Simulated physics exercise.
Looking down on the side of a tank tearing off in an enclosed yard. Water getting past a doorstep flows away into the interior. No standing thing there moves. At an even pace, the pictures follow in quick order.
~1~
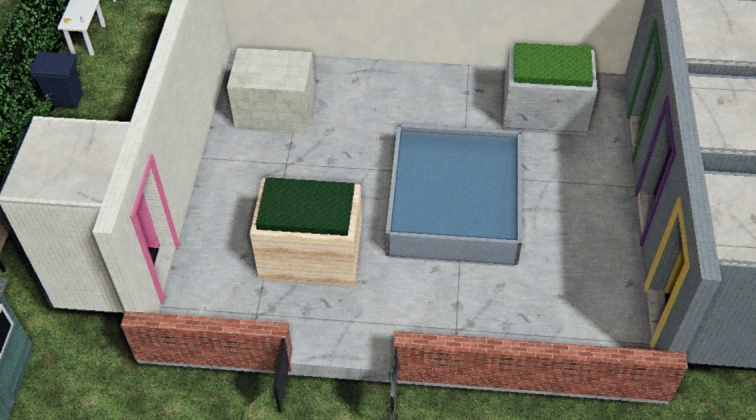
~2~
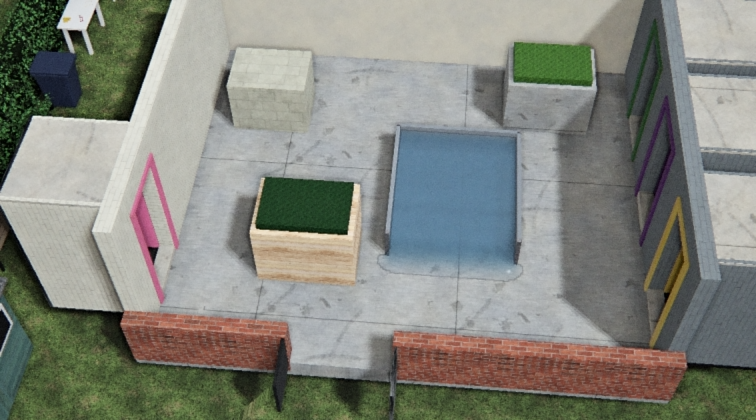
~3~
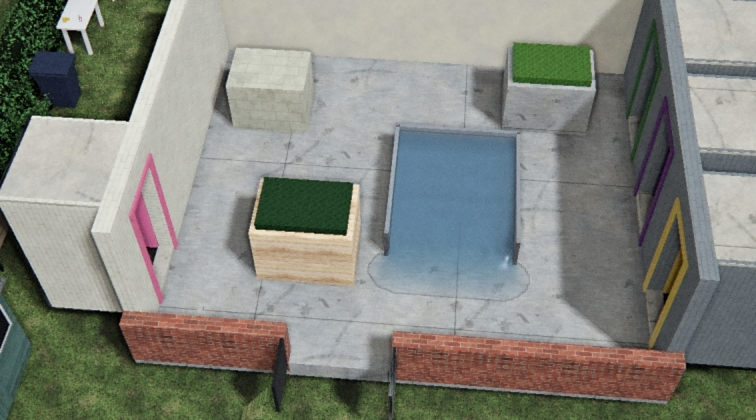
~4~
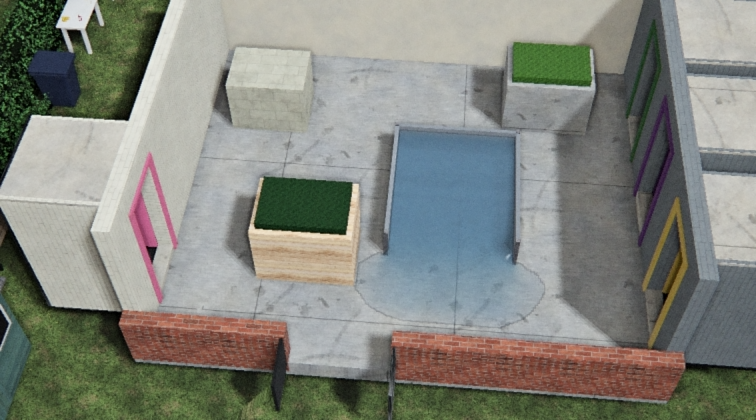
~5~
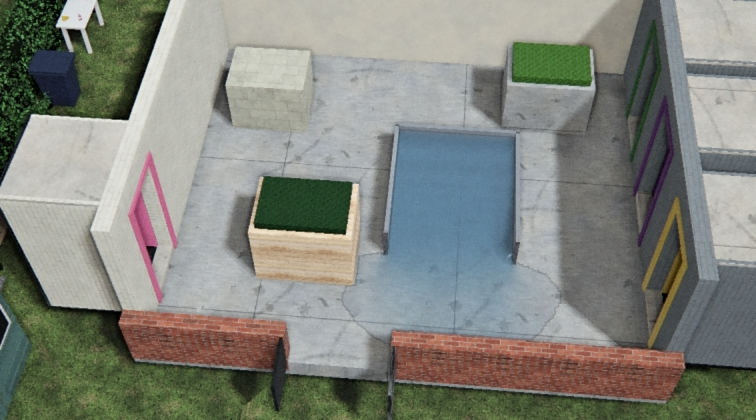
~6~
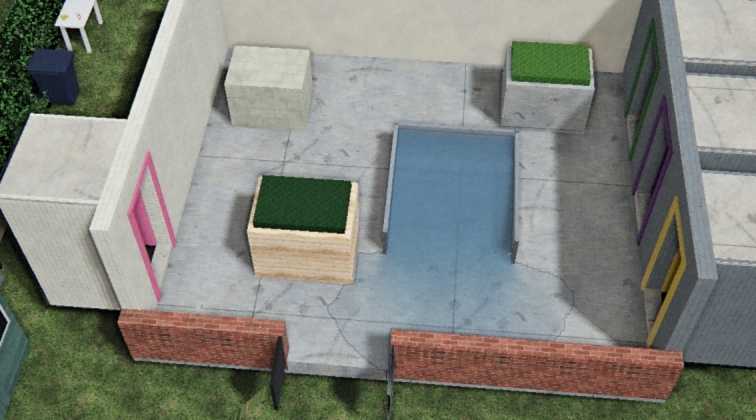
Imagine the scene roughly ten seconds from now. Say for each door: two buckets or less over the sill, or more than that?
Yellow door: Exceeds two buckets; purple door: Within two buckets; green door: Within two buckets; pink door: Within two buckets.
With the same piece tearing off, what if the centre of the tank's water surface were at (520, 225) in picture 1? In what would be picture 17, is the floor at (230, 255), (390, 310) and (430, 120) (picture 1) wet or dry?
First spot bare, second swamped, third bare.
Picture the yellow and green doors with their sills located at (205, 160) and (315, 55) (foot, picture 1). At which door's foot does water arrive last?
The green one.
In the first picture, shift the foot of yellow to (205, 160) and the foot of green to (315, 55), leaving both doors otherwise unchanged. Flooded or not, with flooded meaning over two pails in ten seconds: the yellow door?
Then: Yellow stays under.
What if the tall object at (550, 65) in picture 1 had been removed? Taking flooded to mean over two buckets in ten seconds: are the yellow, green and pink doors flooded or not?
Result - yellow tops the line, green falls short of the line, pink falls short of the line.
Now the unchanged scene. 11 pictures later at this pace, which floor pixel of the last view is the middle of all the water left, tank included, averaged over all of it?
At about (460, 269).
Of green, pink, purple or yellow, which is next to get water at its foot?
That would be the one in yellow.
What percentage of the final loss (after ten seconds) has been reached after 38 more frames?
Near 85 in a hundred, I reckon.
A moment on, water covers 20 % of the floor; the yellow door not reached, the purple door not reached, the green door not reached, the pink door not reached.
Next, water covers 20 % of the floor; the yellow door wet at the sill, nothing in, the purple door not reached, the green door not reached, the pink door not reached.
Then, water covers 35 % of the floor; the yellow door over two buckets in, the purple door wet at the sill, nothing in, the green door not reached, the pink door not reached.
Later, water covers 60 % of the floor; the yellow door far over two buckets in, the purple door wet at the sill, nothing in, the green door wet at the sill, nothing in, the pink door under two buckets in.
In the end, water covers 90 % of the floor; the yellow door far over two buckets in, the purple door wet at the sill, nothing in, the green door wet at the sill, nothing in, the pink door under two buckets in.
